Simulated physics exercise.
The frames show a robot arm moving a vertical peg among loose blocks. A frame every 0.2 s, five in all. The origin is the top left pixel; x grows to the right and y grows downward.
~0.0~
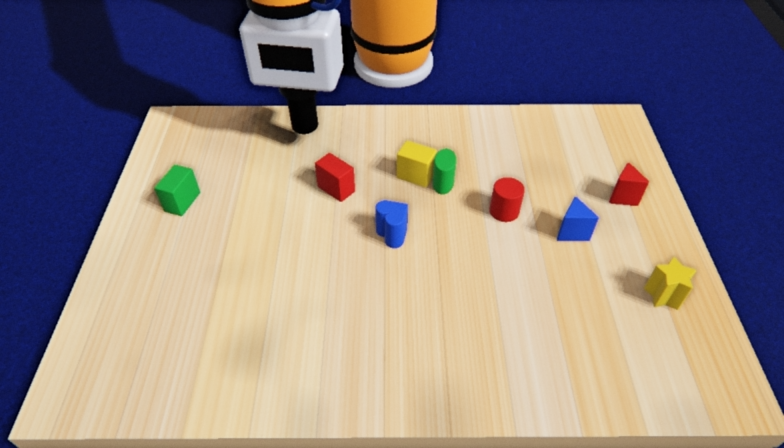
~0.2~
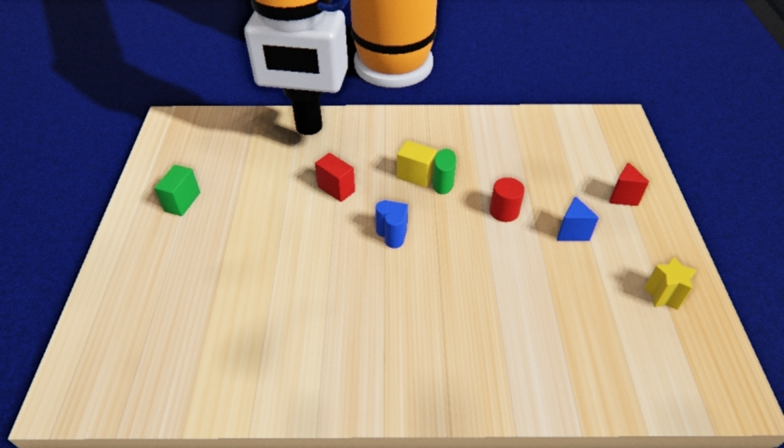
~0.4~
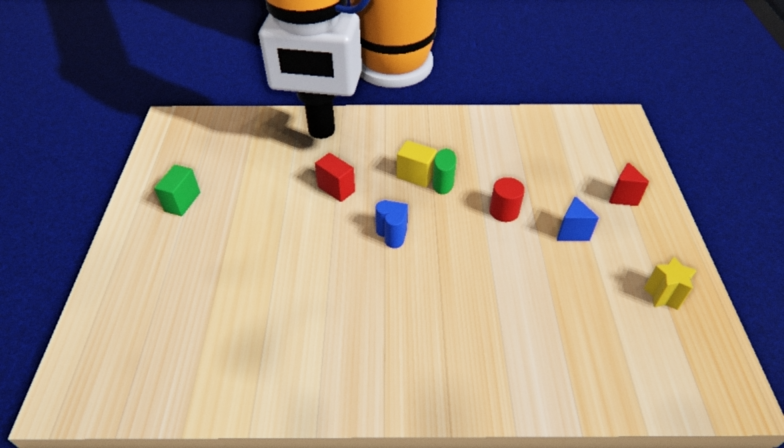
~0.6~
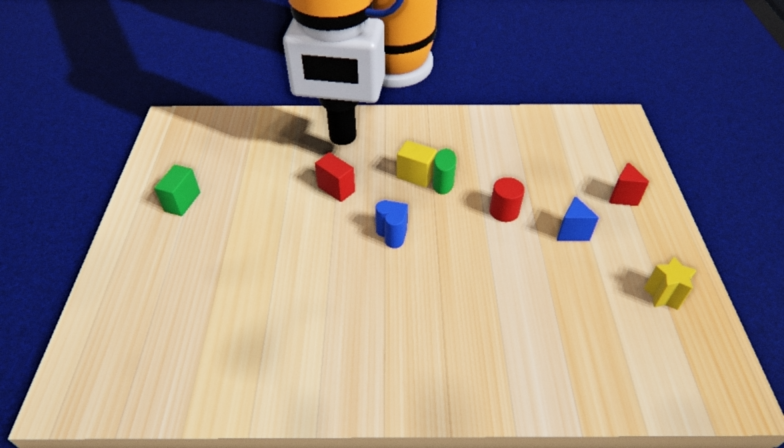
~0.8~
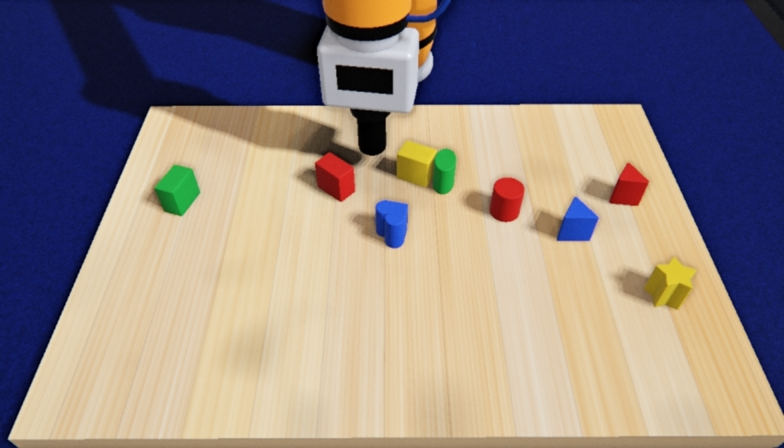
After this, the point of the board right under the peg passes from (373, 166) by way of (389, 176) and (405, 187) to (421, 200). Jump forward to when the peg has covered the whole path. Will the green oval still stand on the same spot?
The answer is no.
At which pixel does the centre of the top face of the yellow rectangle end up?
When the path ends, it will be at (447, 161).
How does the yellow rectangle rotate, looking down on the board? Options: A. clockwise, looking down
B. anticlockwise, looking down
Letter B.
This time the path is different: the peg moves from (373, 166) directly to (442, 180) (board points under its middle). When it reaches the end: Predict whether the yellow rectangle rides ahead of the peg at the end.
Ahead of the peg.
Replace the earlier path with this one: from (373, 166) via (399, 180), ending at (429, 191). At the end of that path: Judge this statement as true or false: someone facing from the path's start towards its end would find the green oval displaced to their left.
Answer: True.
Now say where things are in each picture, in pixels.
The first frame shows peg's lower end at (305, 127); red rectangle at (334, 165); yellow rectangle at (417, 151); green oval at (446, 159).
The second frame shows peg at (309, 128); blocks still.
The third frame shows peg at (322, 132); blocks still.
The fourth frame shows peg at (343, 138); blocks still.
The fifth frame shows peg at (372, 148); red rectangle at (334, 165); yellow rectangle at (417, 151); green oval at (446, 159).
On the path given first. Halfway along, peg at (398, 163); yellow rectangle at (429, 154), turned 30° anticlockwise; green oval at (459, 159), turned 15° clockwise.
At the end, peg at (422, 181); red rectangle still; yellow rectangle at (447, 161), turned 80° anticlockwise; green oval at (478, 157), turned 20° clockwise.
